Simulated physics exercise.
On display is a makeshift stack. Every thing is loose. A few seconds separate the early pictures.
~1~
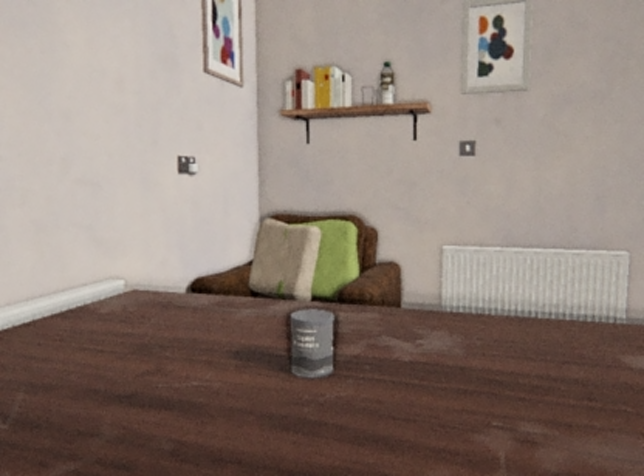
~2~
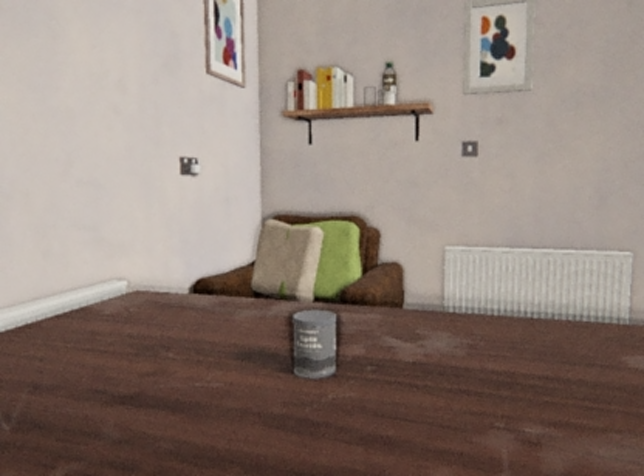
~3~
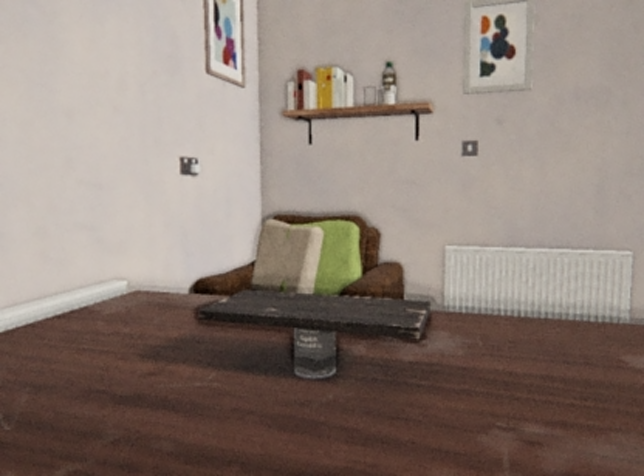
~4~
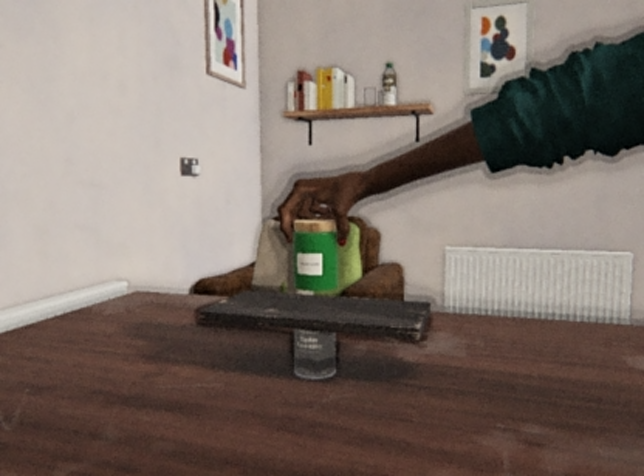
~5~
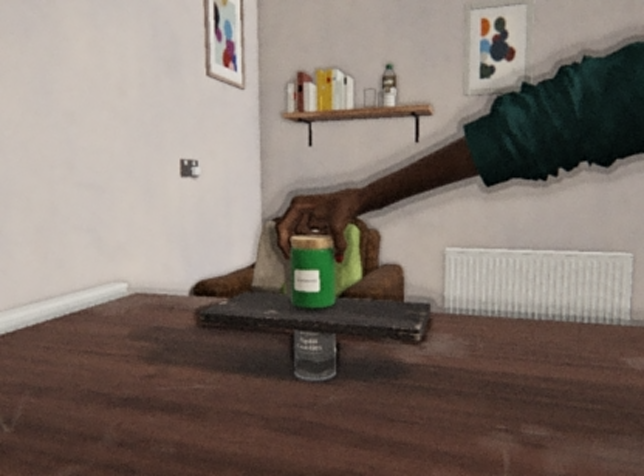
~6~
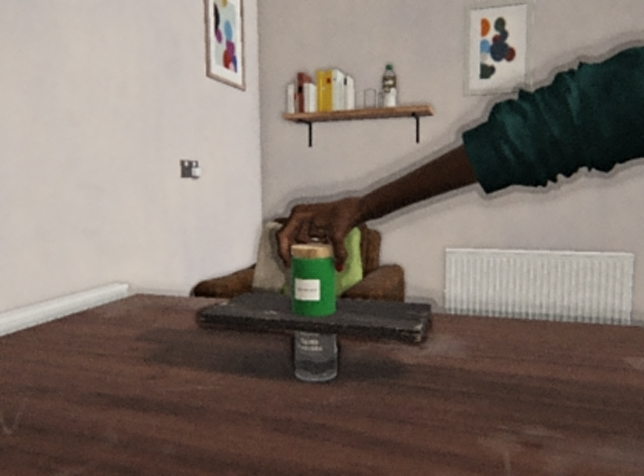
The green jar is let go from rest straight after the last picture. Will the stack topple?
No, it stays put.
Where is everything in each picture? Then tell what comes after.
In the first picture, the last thing is not in view yet; grey tin (312, 343).
In the second picture, the last thing is not in view yet; grey tin (315, 344).
In the third picture, the last thing is not in view yet; grey tin (315, 343).
In the fourth picture, still above its spot; green jar (316, 254); grey tin (315, 344).
In the fifth picture, still above its spot; green jar (313, 270); grey tin (315, 346).
In the sixth picture, in place under the hand; green jar (313, 279); grey tin (316, 346).
Then, 0.30 s after the last picture, nothing has stirred.
Then, 0.70 s after the last picture, green jar resting near (313, 279).
At rest, all 3 in place. Seen from the same camera at the end, green jar near (313, 279). The stack keeps its balance.
